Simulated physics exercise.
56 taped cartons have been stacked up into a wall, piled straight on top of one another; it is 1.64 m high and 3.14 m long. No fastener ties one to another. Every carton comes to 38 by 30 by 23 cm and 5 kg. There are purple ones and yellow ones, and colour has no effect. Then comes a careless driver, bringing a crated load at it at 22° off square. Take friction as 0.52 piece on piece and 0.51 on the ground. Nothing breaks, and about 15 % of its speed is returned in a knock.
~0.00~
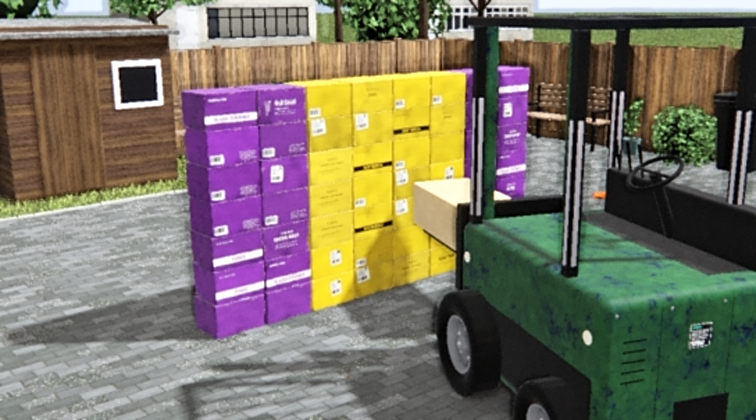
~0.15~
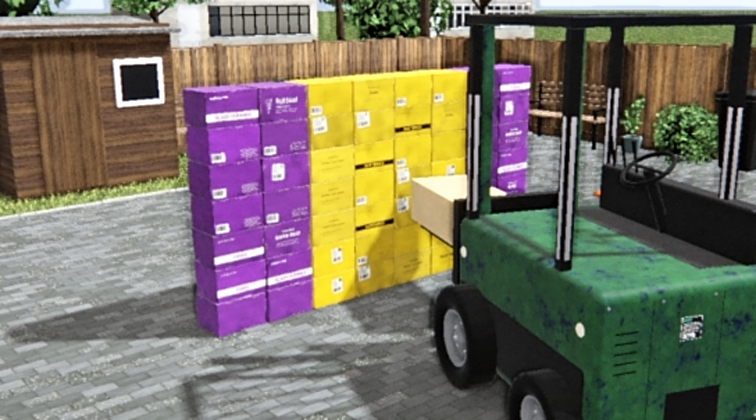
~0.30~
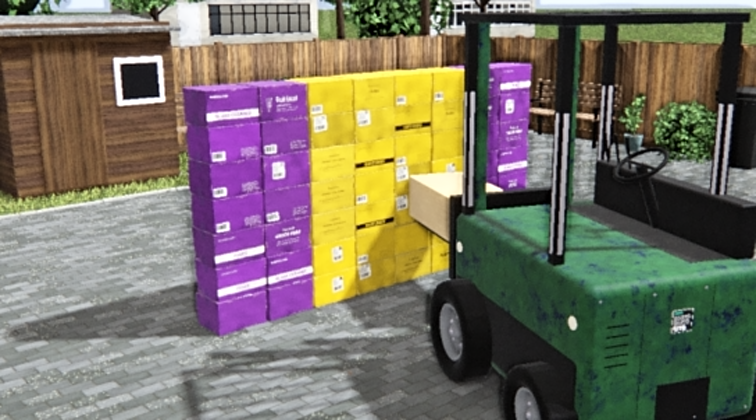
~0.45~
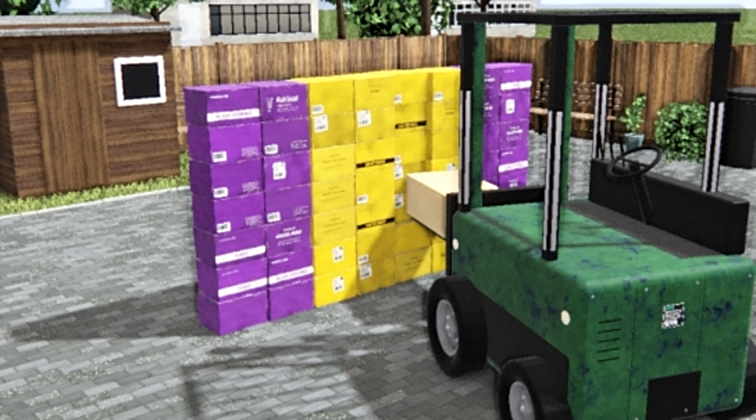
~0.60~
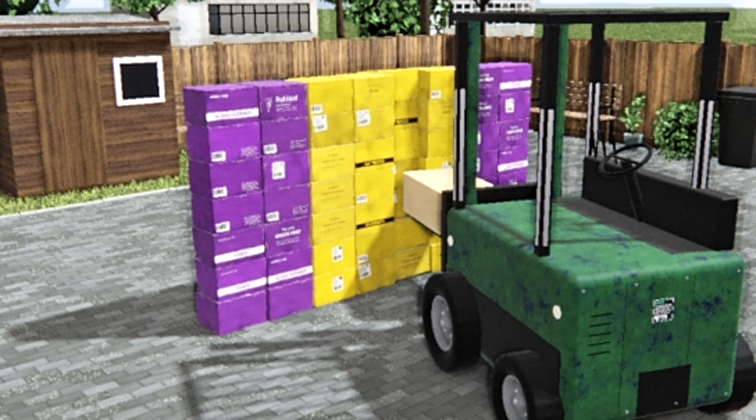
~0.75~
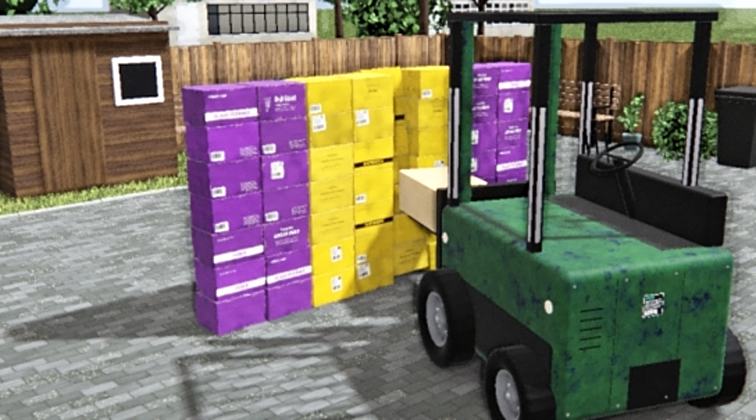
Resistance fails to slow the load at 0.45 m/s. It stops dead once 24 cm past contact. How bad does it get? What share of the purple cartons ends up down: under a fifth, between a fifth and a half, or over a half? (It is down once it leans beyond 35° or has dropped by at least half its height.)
Under a fifth.
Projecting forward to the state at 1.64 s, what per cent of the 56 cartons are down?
By then 20 %.
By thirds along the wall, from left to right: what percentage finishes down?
0 / 40 / 20 %, left to right.
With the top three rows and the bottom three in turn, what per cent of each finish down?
I'd put the top at 20 per cent and the bottom at 10 per cent.
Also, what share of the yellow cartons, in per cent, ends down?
40 percent of the yellow ones.
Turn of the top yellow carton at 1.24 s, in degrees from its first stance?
Something like 60°, more or less.
After 0.90 s, none of the 28 purple cartons down (0 of 56 in all colours); top purple carton shifted 27 mm; top yellow carton leaning 19°.
After 1.24 s, none of the 28 purple cartons down (5 of 56 in all colours); top purple carton shifted 26 mm; top yellow carton leaning 64°, 56 cm lower.
After 1.64 s, none of the 28 purple cartons down (10 of 56 in all colours); top purple carton shifted 26 mm; top yellow carton on its side.
After 2.10 s, none of the 28 purple cartons down (10 of 56 in all colours); top purple carton shifted 25 mm; top yellow carton on its side.
At rest (3.1 s), none of the 28 purple cartons down (10 of 56 in all colours); top purple carton shifted 25 mm; top yellow carton on its side. That is 0 per cent. As the last picture would show them, middles, top purple carton near (470, 80), top yellow carton near (287, 213).
